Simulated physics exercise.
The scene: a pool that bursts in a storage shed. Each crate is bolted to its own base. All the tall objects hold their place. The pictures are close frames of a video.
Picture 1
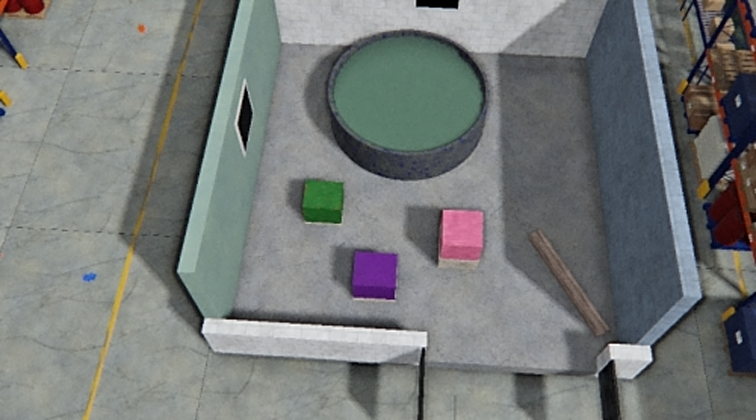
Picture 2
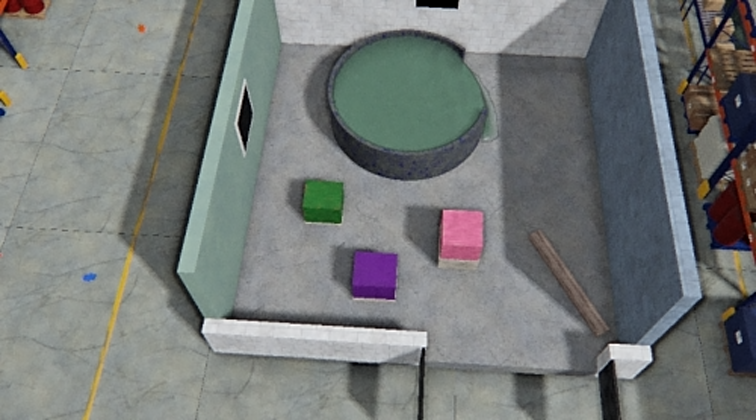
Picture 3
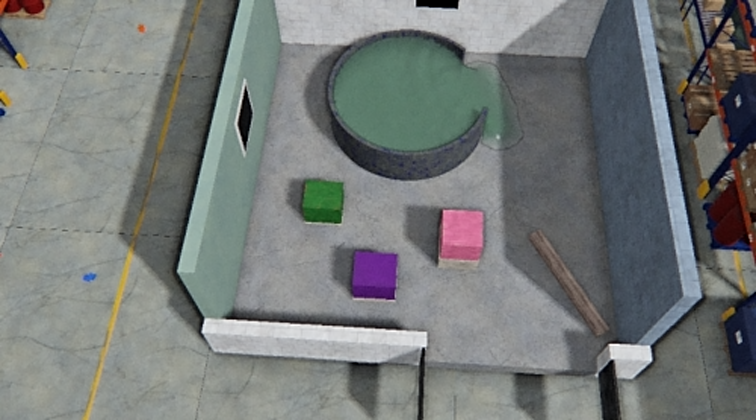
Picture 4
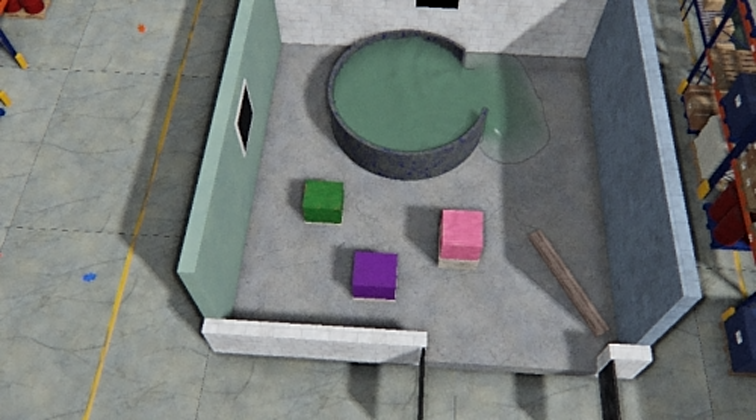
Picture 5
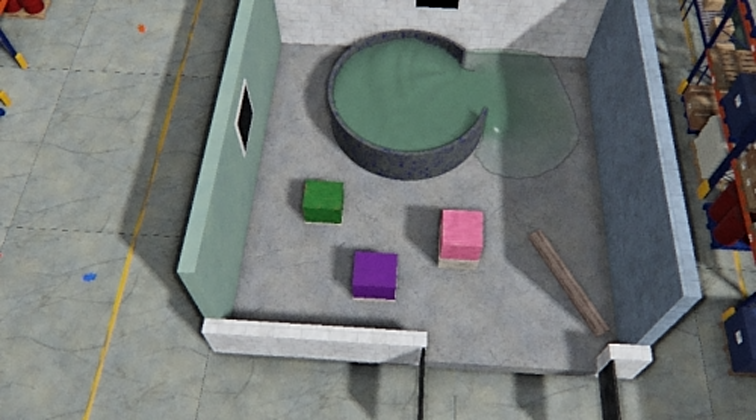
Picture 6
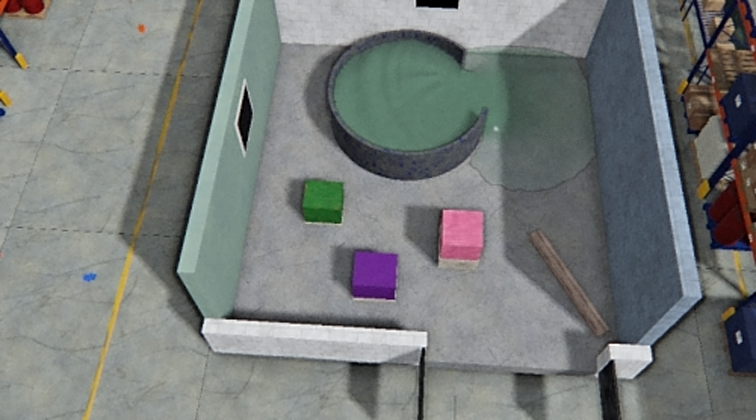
The clip opens on a round, dark-walled pool of still green water in a walled shed, with green, purple and pink blocks and a plank on the floor. A gap opens in the pool's right side and water pours out, spreading across the floor to the right wall while the blocks stay still.
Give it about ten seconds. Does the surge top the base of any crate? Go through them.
In the end: The purple crate keeps dry; the pink crate keeps dry; the green crate is soaked.
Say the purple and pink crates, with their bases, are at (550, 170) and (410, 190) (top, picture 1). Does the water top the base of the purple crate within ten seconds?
My reading: The purple crate takes water.
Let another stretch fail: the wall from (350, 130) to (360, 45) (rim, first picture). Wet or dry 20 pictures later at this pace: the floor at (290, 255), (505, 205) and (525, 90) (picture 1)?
In turn: Covered, not flooded, flooded.
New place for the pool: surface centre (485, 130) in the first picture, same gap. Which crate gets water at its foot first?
That is the pink one.
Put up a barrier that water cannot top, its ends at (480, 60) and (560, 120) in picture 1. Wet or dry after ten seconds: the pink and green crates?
Then: Pink crate escapes it, green crate gets wet.
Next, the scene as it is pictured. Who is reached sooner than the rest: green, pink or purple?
First comes the crate marked pink.
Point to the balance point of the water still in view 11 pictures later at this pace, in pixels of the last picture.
Close to (465, 113).
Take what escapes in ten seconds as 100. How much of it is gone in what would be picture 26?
Close to 0 %.
A moment on, water covers 20 % of the floor; the purple crate not reached, the pink crate not reached, the green crate not reached.
Next, water covers 25 % of the floor; the purple crate not reached, the pink crate not reached, the green crate not reached.
Then, water covers 50 % of the floor; the purple crate not reached, the pink crate water round its plinth, the green crate not reached.
Later, water covers 80 % of the floor; the purple crate water round its plinth, the pink crate water round its plinth, the green crate water round its plinth.
In the end, water covers 95 % of the floor; the purple crate stayed above the water, the pink crate stayed above the water, the green crate was topped.
